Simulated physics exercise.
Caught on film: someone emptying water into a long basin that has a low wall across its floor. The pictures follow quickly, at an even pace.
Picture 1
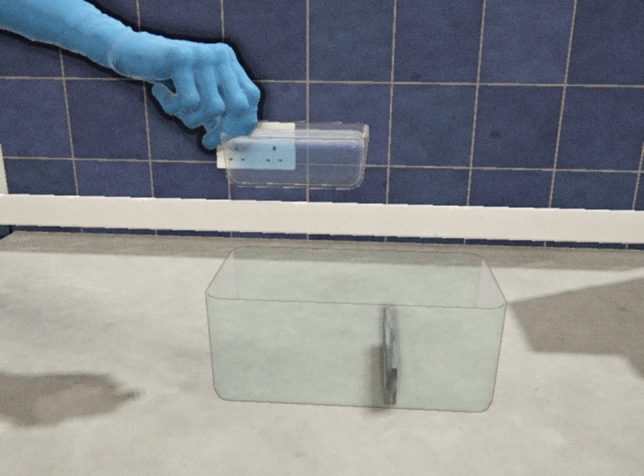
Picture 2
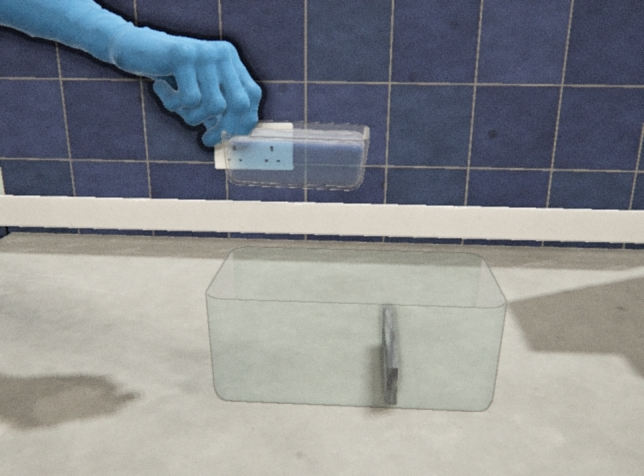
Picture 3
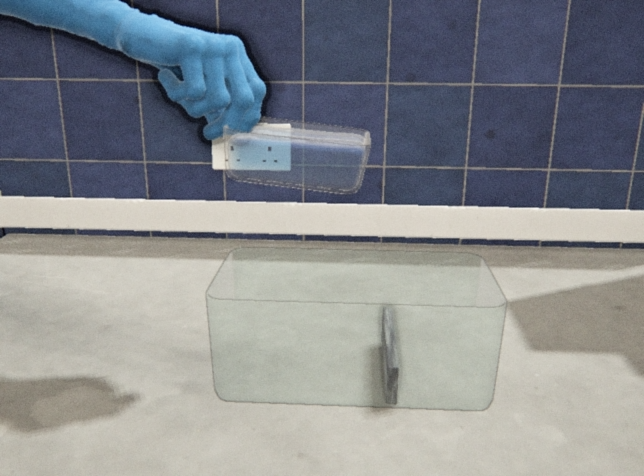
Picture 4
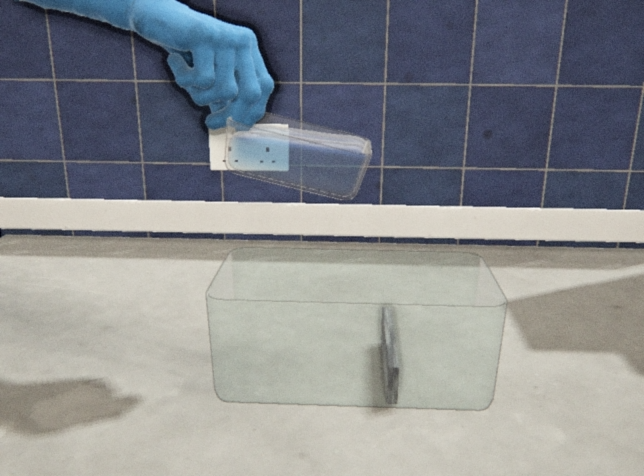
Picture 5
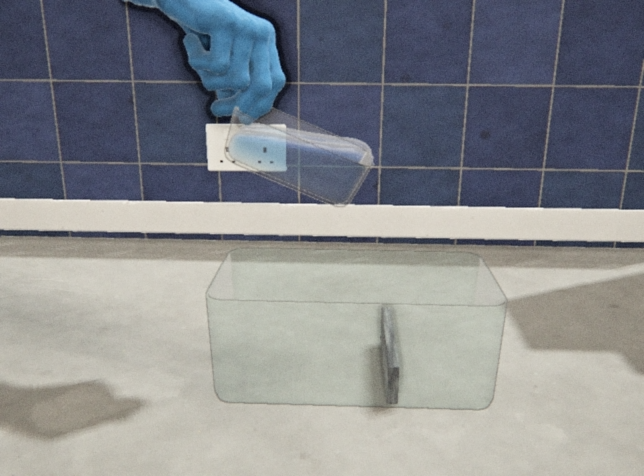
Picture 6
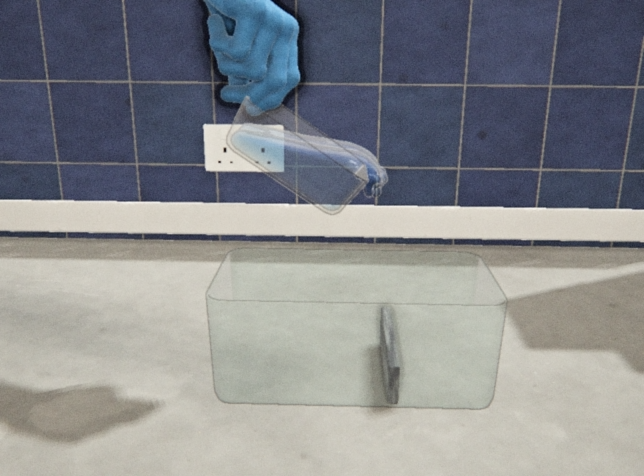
A blue hand tilting a small clear container of water rightward above a long transparent basin, water beginning to spill over its rim.
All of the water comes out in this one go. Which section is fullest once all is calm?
Most lies in the right part.
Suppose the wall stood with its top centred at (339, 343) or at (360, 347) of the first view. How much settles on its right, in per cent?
First some 80, then 75 per cent.
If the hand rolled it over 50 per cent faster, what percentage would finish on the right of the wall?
It comes to 60 per cent or so.
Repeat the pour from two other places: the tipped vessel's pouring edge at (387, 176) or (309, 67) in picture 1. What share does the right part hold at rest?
Near 75 % and 20 %.
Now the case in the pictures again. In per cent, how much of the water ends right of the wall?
It comes to 70 per cent or so.
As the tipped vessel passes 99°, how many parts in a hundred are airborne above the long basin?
Some 20 per cent.
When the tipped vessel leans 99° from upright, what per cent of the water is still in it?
Roughly 5 in a hundred.
A moment on, the tilt is 99° and 3 per cent is still to pour, 7 is left of the wall and 69 right of it.
Next, the tilt is 116° and 0 per cent is still to pour, 24 is left of the wall and 73 right of it.
Then the tilt is 116° and 0 per cent is still to pour, 28 is left of the wall and 71 right of it.
Later the tilt is 116° and 0 per cent is still to pour, 28 is left of the wall and 71 right of it.
In the end 28 per cent lies left of the wall, 71 right of it and 1 outside.
